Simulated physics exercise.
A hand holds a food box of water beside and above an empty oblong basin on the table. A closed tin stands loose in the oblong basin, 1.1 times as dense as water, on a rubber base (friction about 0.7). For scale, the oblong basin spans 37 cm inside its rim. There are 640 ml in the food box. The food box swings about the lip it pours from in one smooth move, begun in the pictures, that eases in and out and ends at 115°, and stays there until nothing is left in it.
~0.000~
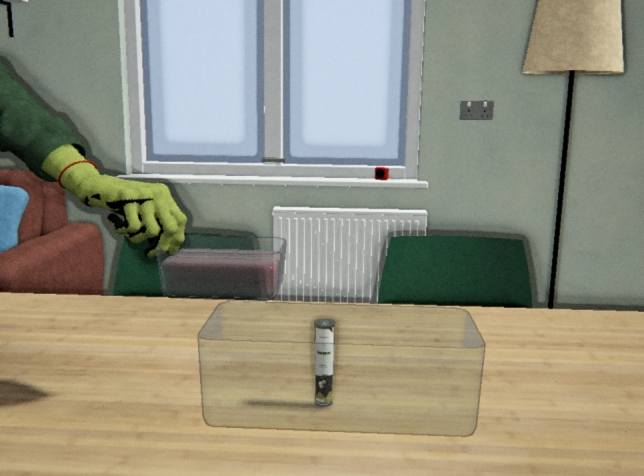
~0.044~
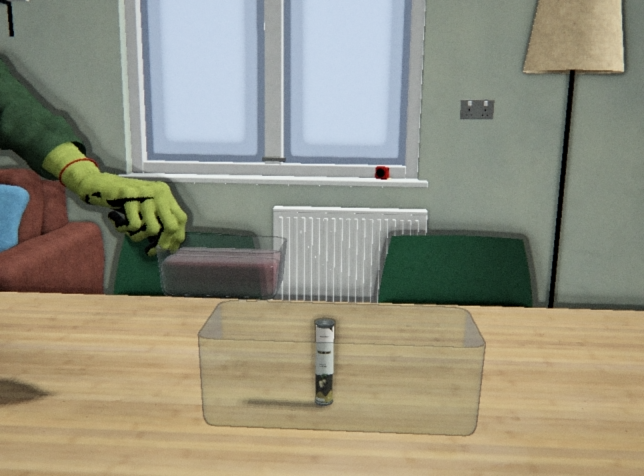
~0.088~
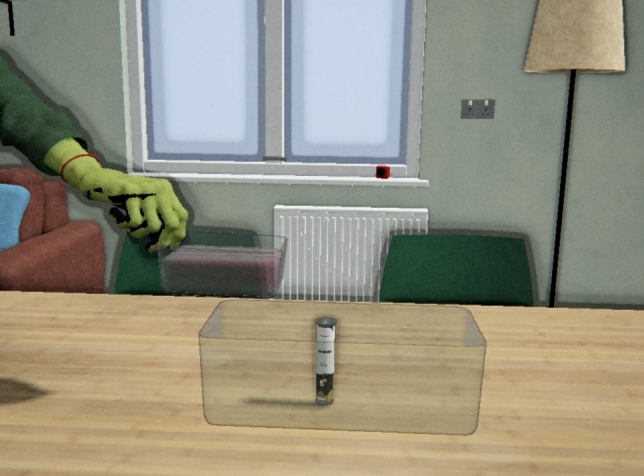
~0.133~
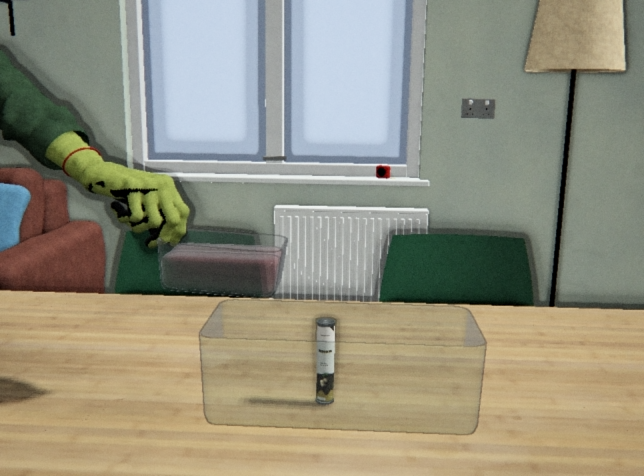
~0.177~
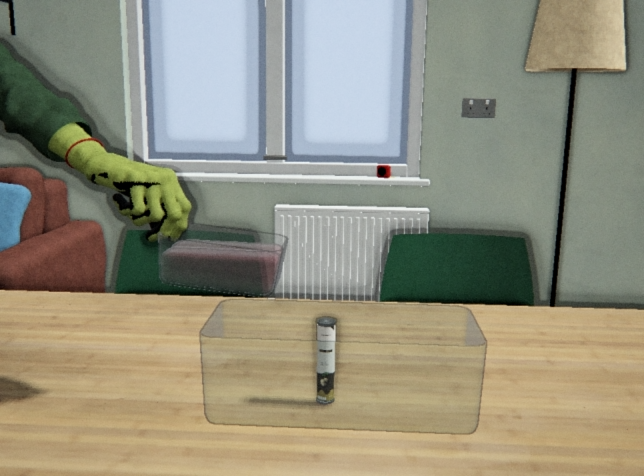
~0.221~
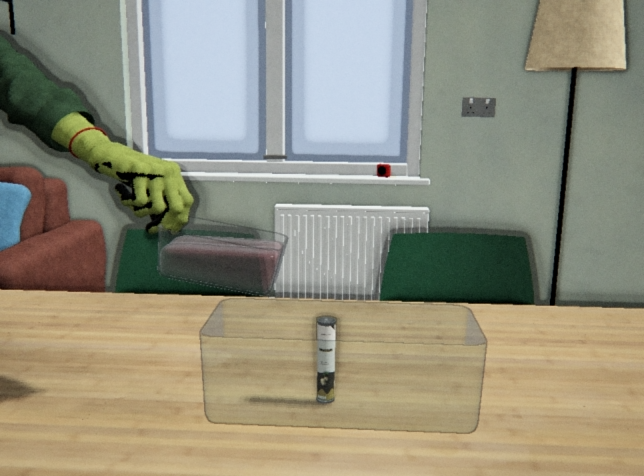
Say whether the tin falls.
The tin keeps standing.
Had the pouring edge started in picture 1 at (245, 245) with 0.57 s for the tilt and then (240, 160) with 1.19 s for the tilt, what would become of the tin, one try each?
First it falls; then it stays up.
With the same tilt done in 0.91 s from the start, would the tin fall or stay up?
The tin remains upright.
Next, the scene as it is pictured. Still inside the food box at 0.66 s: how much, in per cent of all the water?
Some 44 per cent.
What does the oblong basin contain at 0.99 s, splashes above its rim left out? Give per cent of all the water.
Some 88 per cent.
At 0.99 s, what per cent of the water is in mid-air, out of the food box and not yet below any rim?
Some 9 per cent.
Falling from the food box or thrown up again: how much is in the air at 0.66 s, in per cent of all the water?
Near 44 in a hundred.
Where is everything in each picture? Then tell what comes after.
In the first picture, it leans 0°; its right rim is at (283, 247); the water meets the walls at (170, 255) and (281, 259); the oblong basin's rim runs from (209, 320) to (476, 328); the tin's top is at (325, 327).
In the second picture, it leans 0°; its right rim is at (283, 247); the water meets the walls at (170, 254) and (281, 258).
In the third picture, it leans 2°; its right rim is at (284, 246); the water meets the walls at (170, 253) and (282, 256).
In the fourth picture, it leans 4°; its right rim is at (284, 246); the water meets the walls at (170, 250) and (282, 254).
In the fifth picture, it leans 6°; its right rim is at (284, 245); the water meets the walls at (170, 246) and (282, 251).
In the sixth picture, it leans 10°; its right rim is at (284, 245); the water meets the walls at (170, 242) and (282, 248).
By 0.66 s the tilt is 68° and 43 per cent is still to pour; the tin stands where it began.
By 0.99 s the tilt is 107° and 4 per cent is still to pour; the tin stands where it began.
By 1.32 s the tilt is 115° and 0 per cent is still to pour; the tin stands where it began.
By 1.69 s the tilt is 115° and 0 per cent is still to pour; the tin stands where it began.
At rest the tin stands where it began.
